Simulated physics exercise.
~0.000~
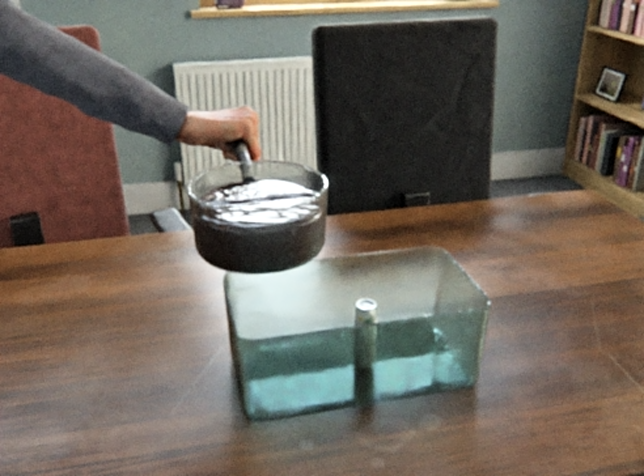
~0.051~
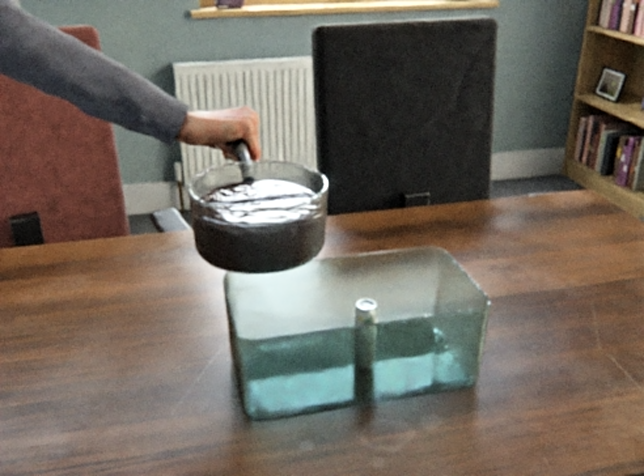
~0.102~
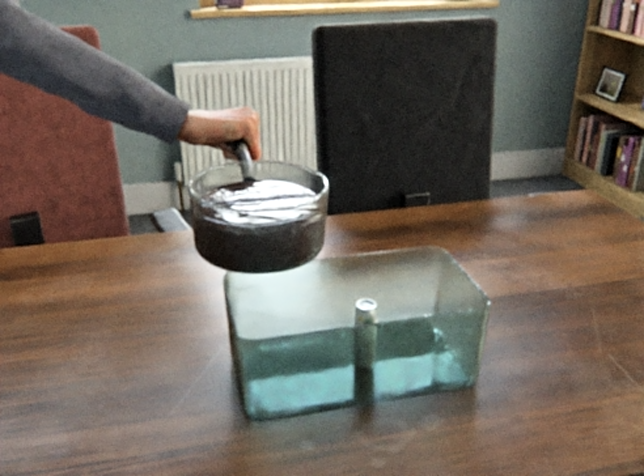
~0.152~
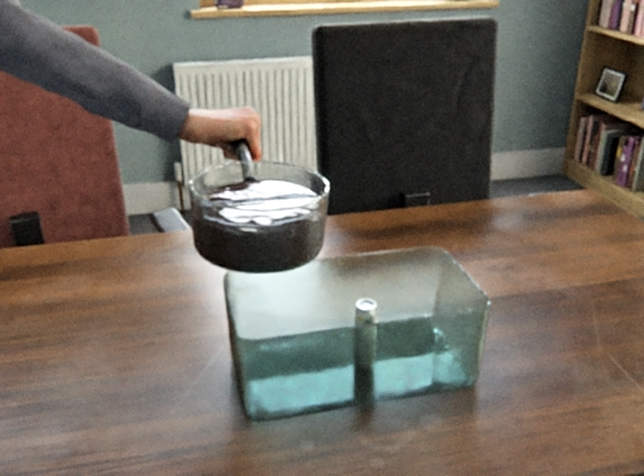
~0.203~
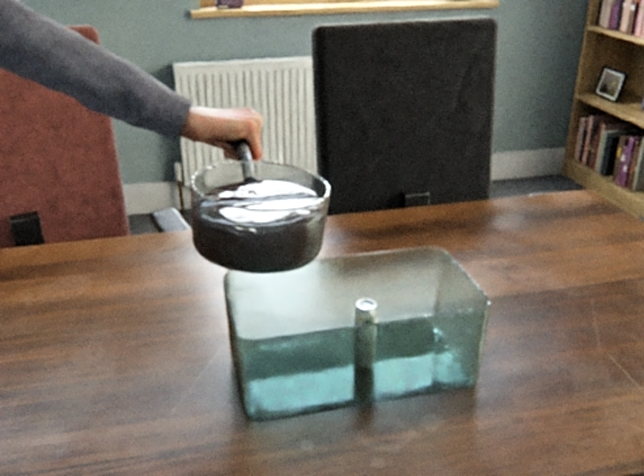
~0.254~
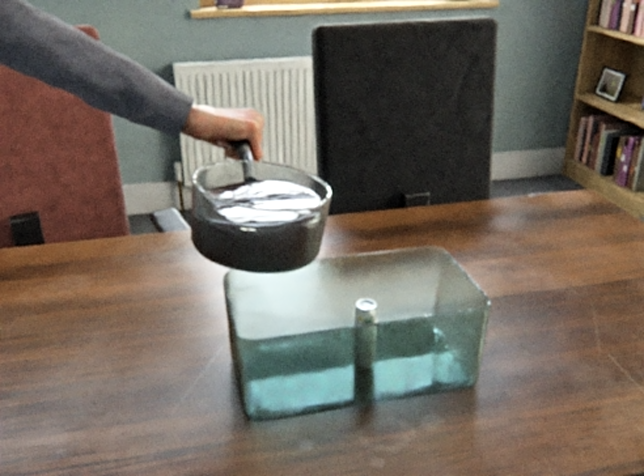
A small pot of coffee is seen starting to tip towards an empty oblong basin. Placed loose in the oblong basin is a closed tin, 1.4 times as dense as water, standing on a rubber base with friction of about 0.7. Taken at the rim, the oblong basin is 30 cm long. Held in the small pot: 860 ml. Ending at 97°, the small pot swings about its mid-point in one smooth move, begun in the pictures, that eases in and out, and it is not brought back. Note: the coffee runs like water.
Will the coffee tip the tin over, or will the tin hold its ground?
It holds its ground.
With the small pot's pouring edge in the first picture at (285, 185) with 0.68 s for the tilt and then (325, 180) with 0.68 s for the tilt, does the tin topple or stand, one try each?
First it keeps standing; then it falls.
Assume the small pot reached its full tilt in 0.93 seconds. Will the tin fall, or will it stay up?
Then the tin does not tip.
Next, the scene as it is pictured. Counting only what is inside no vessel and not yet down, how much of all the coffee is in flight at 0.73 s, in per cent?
Estimate: About 20 % of all of it.
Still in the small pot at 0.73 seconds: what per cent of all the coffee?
74 %.
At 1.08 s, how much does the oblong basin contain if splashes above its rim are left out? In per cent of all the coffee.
About 72 per cent.
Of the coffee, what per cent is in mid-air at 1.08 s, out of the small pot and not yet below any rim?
Around 9 percent of the liquid.
By 0.73 s the tilt is 55° and 74 per cent is still to pour; the tin stands where it began.
By 1.08 s the tilt is 88° and 19 per cent is still to pour; the tin stands where it began.
By 1.44 s the tilt is 97° and 2 per cent is still to pour; the tin stands where it began.
By 1.84 s the tilt is 97° and 0 per cent is still to pour; the tin stands where it began.
At rest the tin stands where it began.
